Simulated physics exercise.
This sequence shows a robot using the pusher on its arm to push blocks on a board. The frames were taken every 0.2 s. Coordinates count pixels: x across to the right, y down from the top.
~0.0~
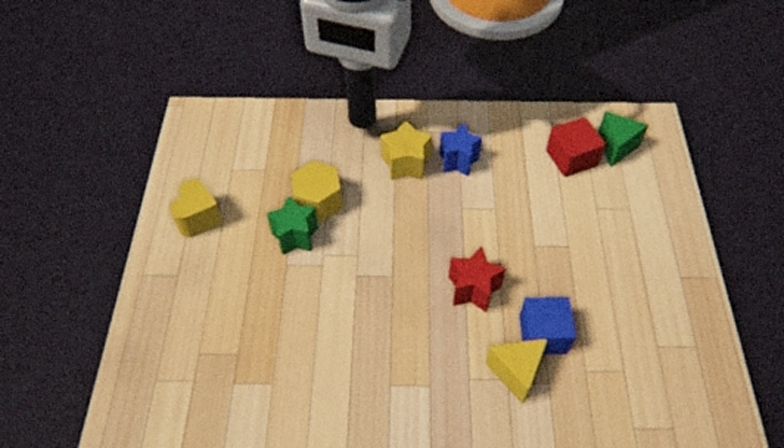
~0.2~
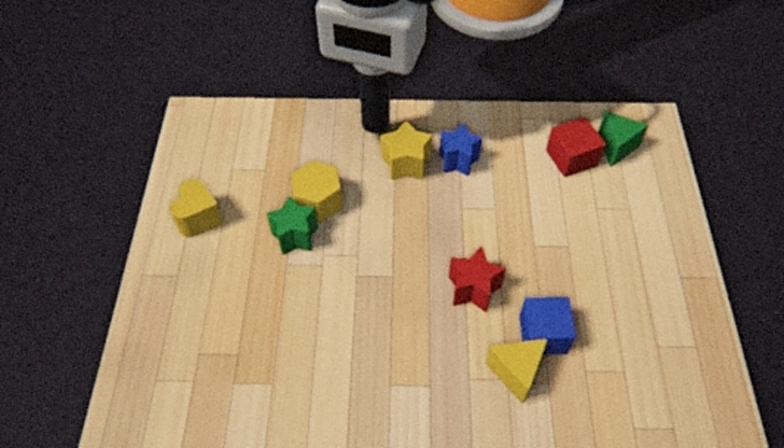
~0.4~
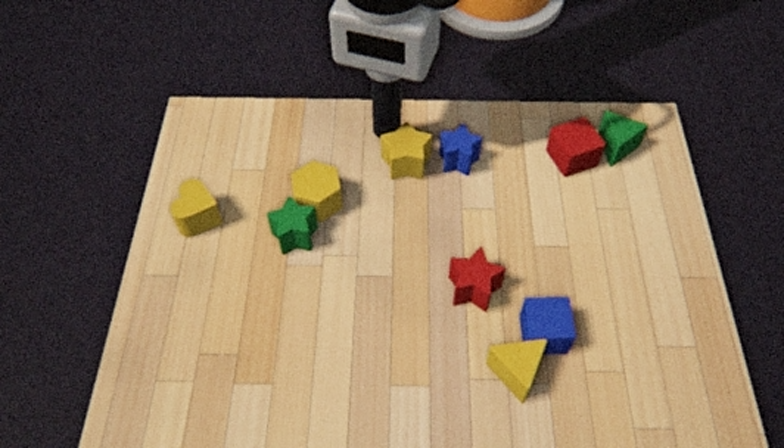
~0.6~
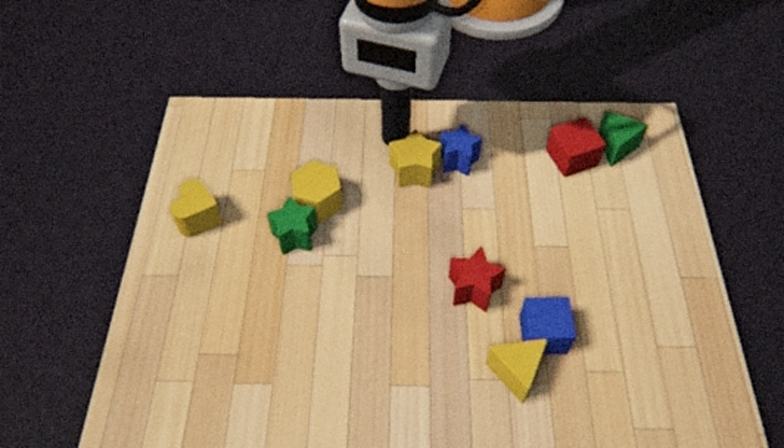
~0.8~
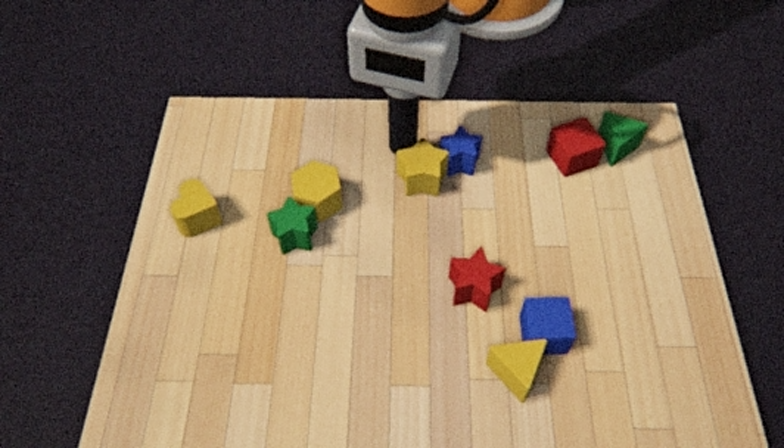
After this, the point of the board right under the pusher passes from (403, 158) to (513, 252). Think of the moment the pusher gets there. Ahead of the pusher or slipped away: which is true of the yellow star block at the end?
Still leading.
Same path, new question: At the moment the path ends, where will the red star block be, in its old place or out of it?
Here's my answer: The red star block remains in position.
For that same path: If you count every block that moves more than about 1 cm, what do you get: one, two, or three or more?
That's one.
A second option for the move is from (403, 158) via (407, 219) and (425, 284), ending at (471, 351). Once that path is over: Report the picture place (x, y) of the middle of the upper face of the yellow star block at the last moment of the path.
When the path ends, it will be at (443, 190).
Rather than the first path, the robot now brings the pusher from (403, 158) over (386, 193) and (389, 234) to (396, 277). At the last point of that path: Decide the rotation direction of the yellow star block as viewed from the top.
From overhead, anticlockwise.
The first path, step by step. One third of the way, pusher (438, 176); yellow star block (459, 189); blue star block (464, 143), turned 20° anticlockwise.
Two thirds of the way, pusher (477, 209); yellow star block (500, 225); blue star block (464, 143), turned 20° anticlockwise.
At the end, pusher (515, 241); yellow star block (538, 260); blue star block (464, 143), turned 20° anticlockwise; red star block unmoved.
